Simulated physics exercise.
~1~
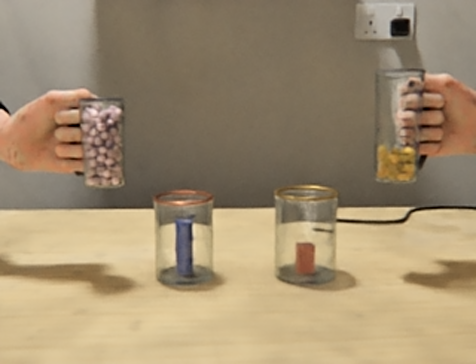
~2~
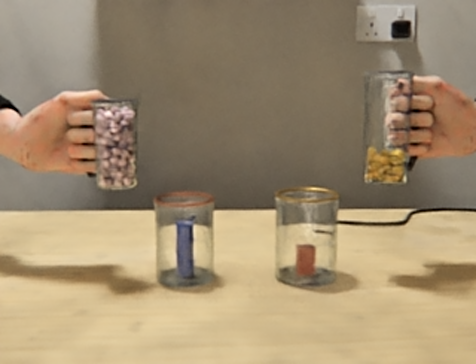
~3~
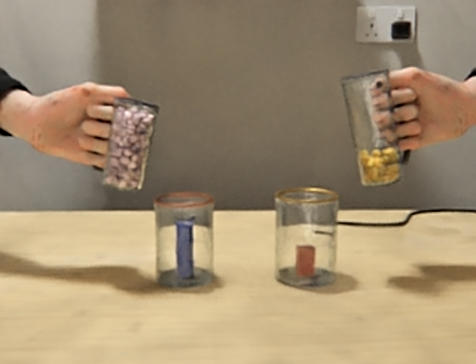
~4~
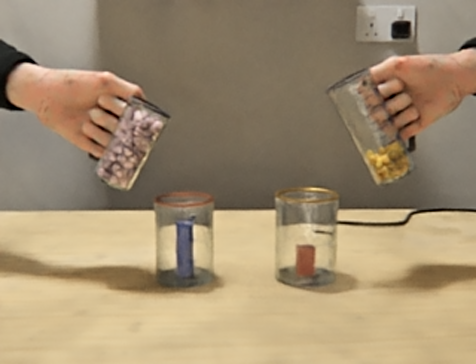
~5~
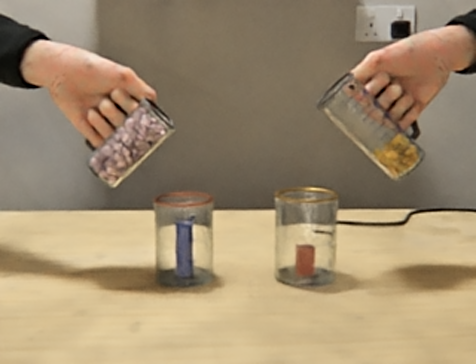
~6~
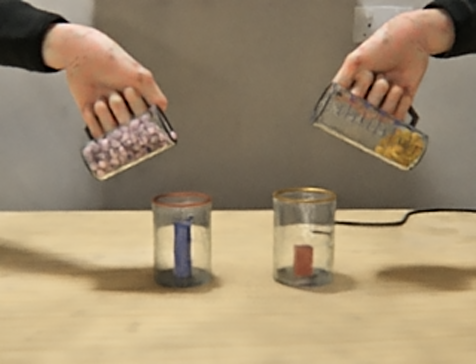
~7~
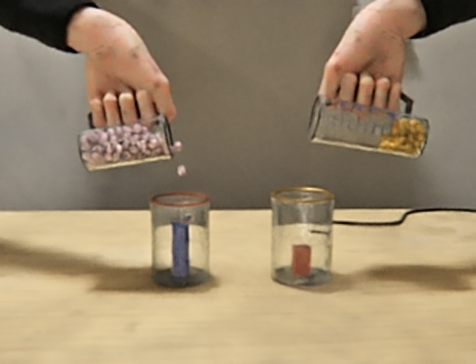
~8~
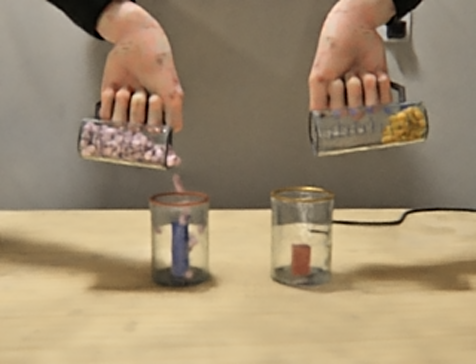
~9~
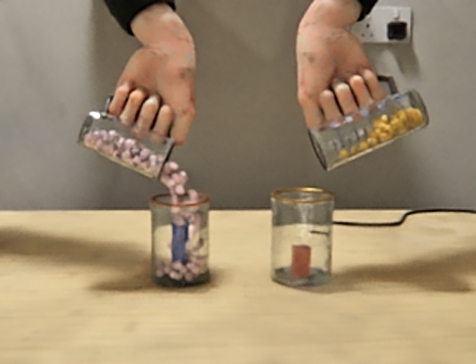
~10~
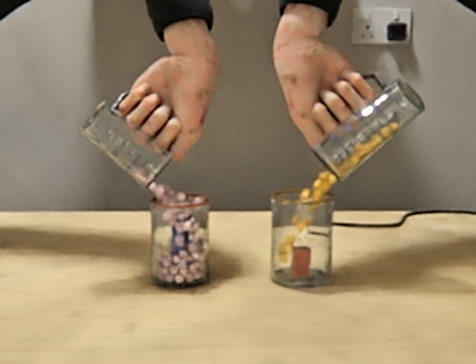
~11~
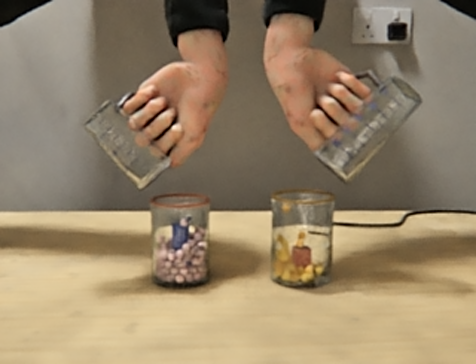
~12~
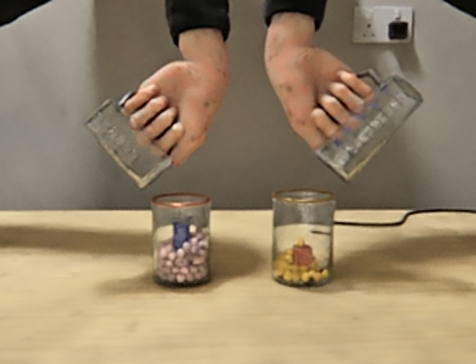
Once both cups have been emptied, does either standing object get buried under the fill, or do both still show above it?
Both still show above it. The top of the blue object stands clear of the pink beads, and the top of the red one stands clear of the yellow pieces.
